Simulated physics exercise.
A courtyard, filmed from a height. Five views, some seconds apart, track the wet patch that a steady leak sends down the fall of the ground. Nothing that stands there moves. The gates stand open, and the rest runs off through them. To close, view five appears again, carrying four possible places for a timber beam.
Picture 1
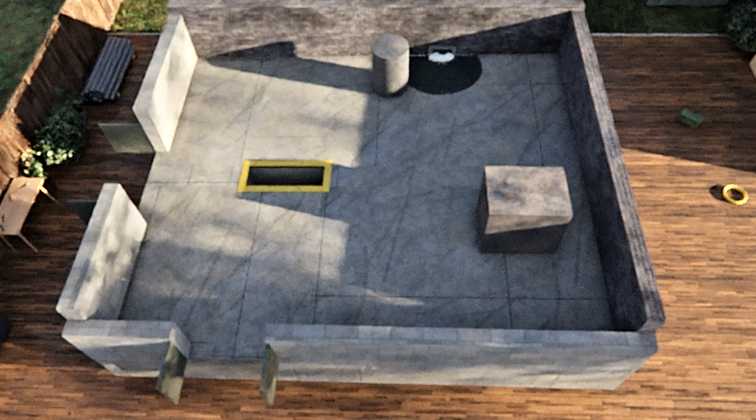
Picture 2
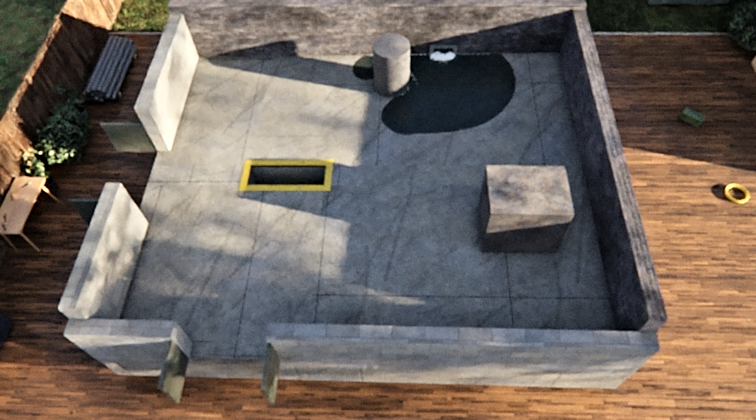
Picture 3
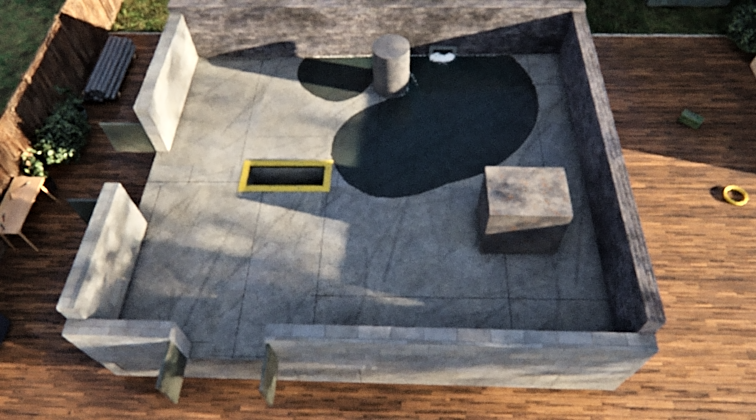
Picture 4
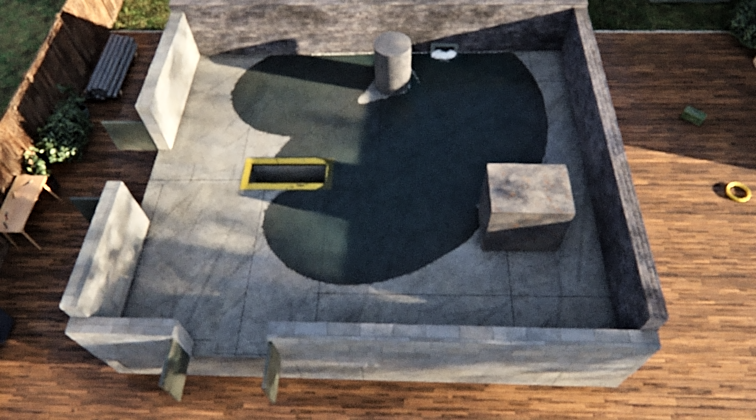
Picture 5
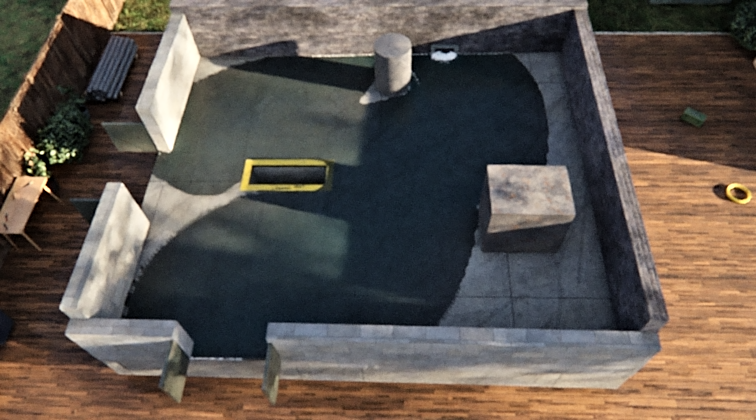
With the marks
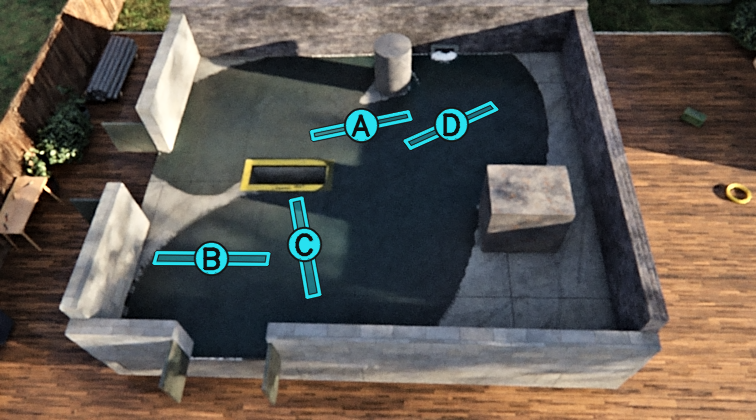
In a walled courtyard, dark water spreads from the back wall around a yellow-edged pit.
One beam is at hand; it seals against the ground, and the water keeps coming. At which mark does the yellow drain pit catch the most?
Go for D.
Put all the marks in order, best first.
The order is D, C, B, A.
On the marked copy, A from (312, 135) to (409, 115); B from (155, 257) to (267, 258); C from (296, 199) to (313, 295); D from (407, 144) to (493, 106).
If A is chosen, about 8 % of the stream goes into the yellow drain pit, about 91 % out by the gates.
If B is chosen, about 16 % of the stream goes into the yellow drain pit, about 84 % out by the gates.
If C is chosen, about 26 % of the stream goes into the yellow drain pit, about 72 % out by the gates.
If D is chosen, about 36 % of the stream goes into the yellow drain pit, about 64 % out by the gates.
